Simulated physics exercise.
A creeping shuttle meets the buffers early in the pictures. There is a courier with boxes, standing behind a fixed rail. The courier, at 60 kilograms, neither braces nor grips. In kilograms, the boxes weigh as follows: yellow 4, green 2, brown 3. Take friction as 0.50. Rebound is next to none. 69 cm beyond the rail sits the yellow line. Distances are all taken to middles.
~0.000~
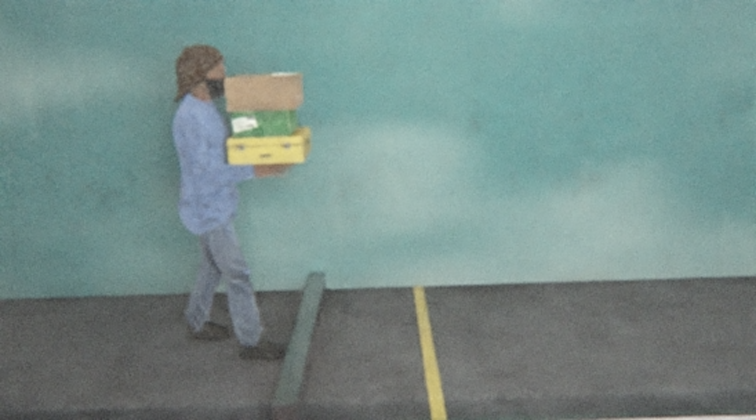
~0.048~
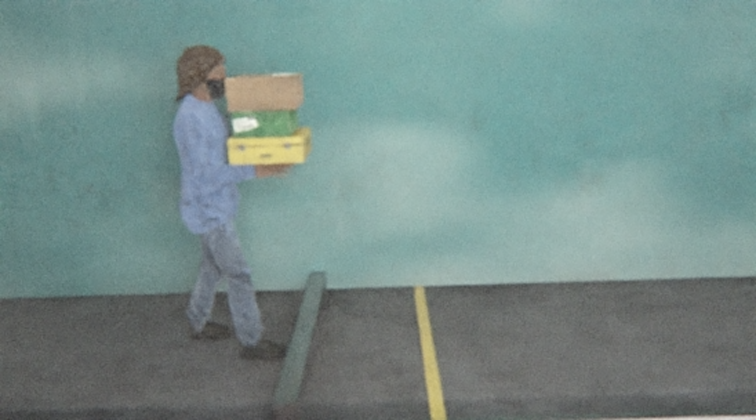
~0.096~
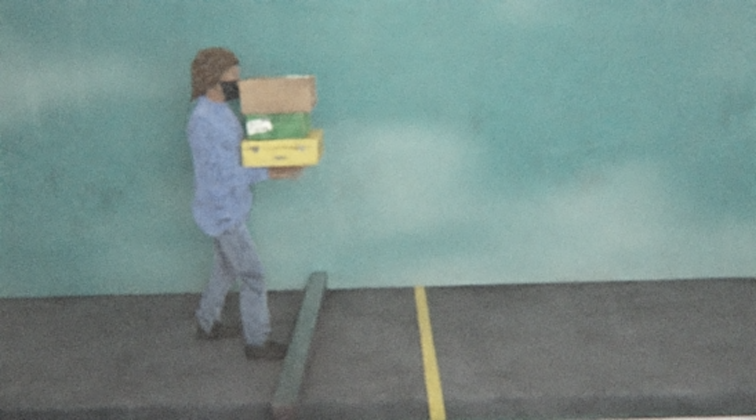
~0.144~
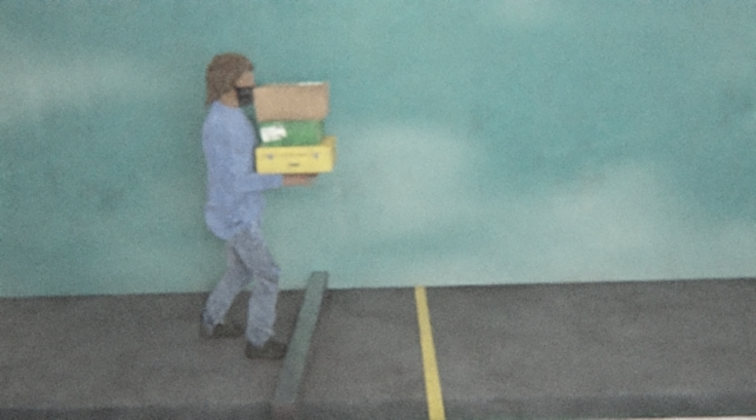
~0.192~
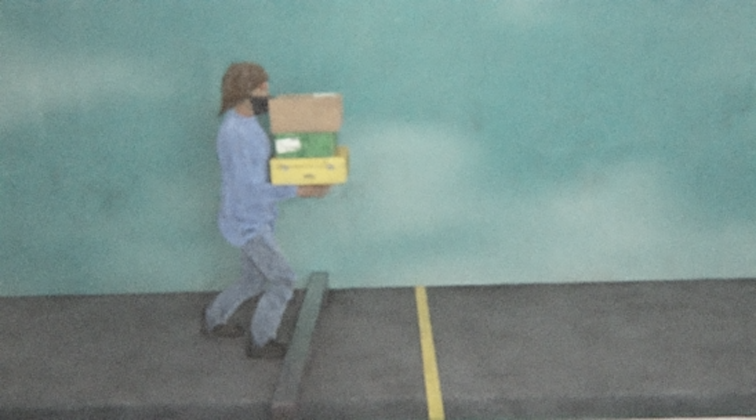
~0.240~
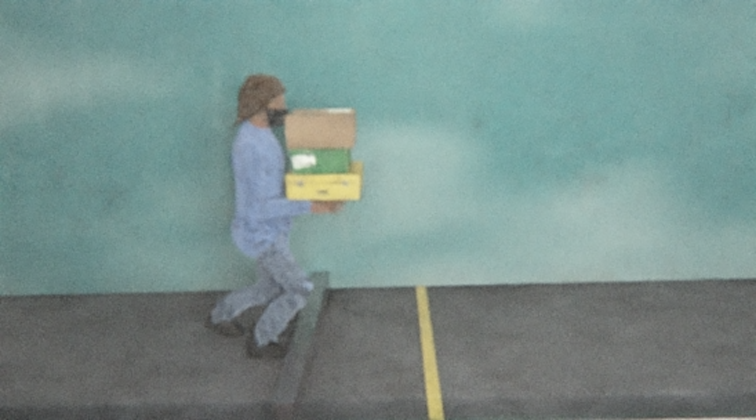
A masked person carrying stacked boxes shifts right and sinks lower, knees bending.
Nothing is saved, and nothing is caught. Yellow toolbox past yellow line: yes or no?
No, short.
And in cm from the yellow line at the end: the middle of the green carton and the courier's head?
The green carton ends 10 cm past it, and the courier's head ends 30 cm past it.
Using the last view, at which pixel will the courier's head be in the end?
Somewhere around (501, 345) in the last picture.
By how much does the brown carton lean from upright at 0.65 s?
It leans around 10° from upright.
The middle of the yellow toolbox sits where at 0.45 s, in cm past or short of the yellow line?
Position: About 20 cm short.
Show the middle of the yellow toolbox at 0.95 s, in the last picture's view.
At that moment it is roughly at (397, 332).
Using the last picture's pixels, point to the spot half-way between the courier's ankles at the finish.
Estimate: About (291, 333).
After 0.45 s the yellow toolbox is 22 cm short of the yellow line, tilted 20°, near (385, 287) in the last picture's view.
After 0.65 s the yellow toolbox is 17 cm short of the yellow line, tilted 0°, near (394, 332) in the last picture's view; the courier's head 0 cm short of the yellow line.
After 0.95 s the yellow toolbox is 16 cm short of the yellow line, tilted 0°, near (397, 332) in the last picture's view.
Final state at 2.2 s, yellow toolbox stops short of the yellow line; green carton crosses the yellow line; brown carton crosses the yellow line; courier's head crosses the yellow line.
